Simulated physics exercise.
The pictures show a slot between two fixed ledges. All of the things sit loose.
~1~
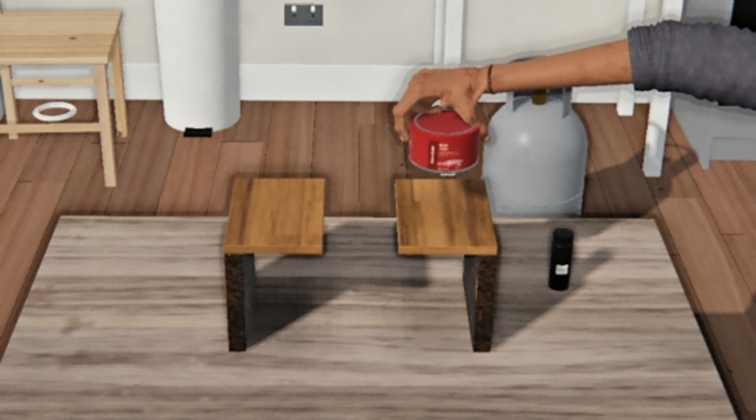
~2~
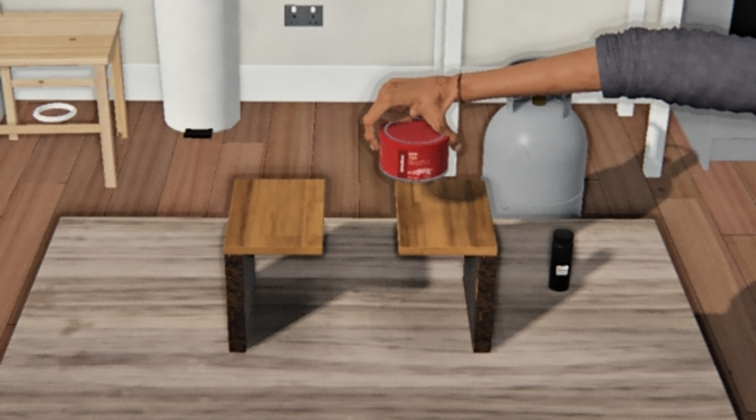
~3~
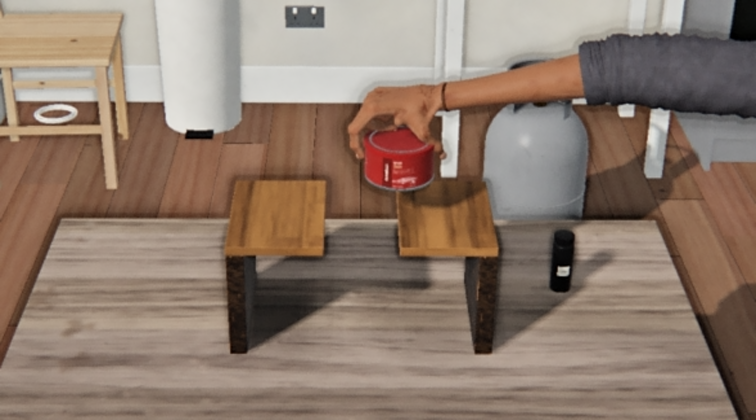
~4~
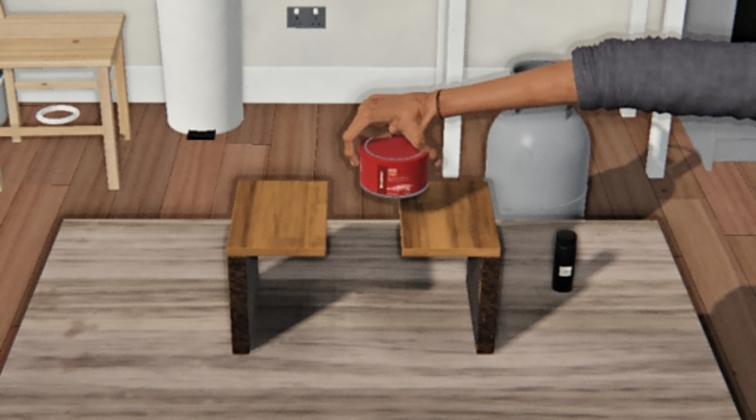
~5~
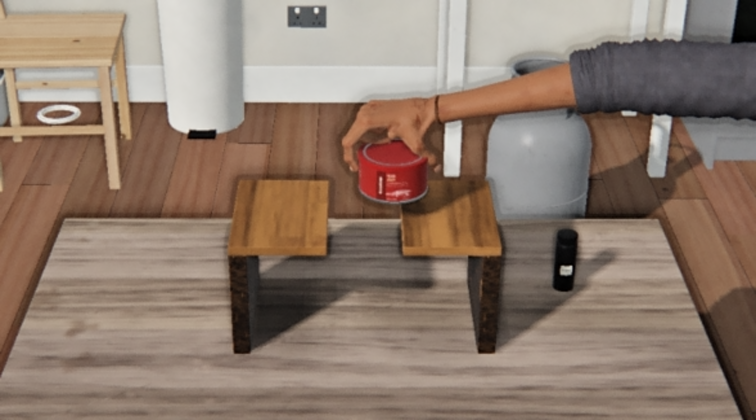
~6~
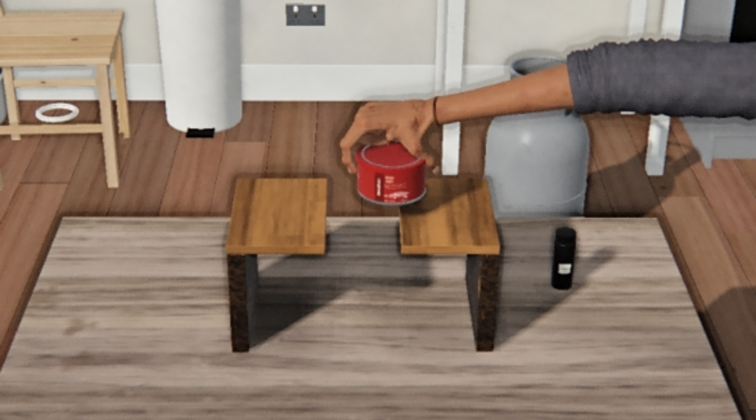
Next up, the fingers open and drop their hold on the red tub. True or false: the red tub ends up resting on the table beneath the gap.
True.
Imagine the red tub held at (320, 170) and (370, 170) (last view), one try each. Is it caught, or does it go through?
Try 1 - held back; try 2 - passes the gap.
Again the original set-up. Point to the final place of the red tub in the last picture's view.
In the last picture, near pixel (355, 286).
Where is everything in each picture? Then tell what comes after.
On its way; red tub (444, 140); black shaker (561, 259), in the first frame.
On its way; red tub (415, 149); black shaker (561, 260), in the second frame.
On its way; red tub (400, 157); black shaker (562, 261), in the third frame.
On its way; red tub (394, 165); black shaker (564, 261), in the fourth frame.
On its way; red tub (393, 170); black shaker (565, 260), in the fifth frame.
Poised above the slot; red tub (392, 172); black shaker (564, 258), in the sixth frame.
Then, 0.30 s on from there, red tub turned 44° from how it was put near (376, 206).
Then, 0.40 s on from there, red tub on its side near (360, 258).
Then, 0.50 s on from there, red tub on its side near (356, 283).
In the end, toppled on the stand or table, red tub; black shaker unmoved. At the end, from the last picture's camera, red tub near (355, 286). The tub drops through.
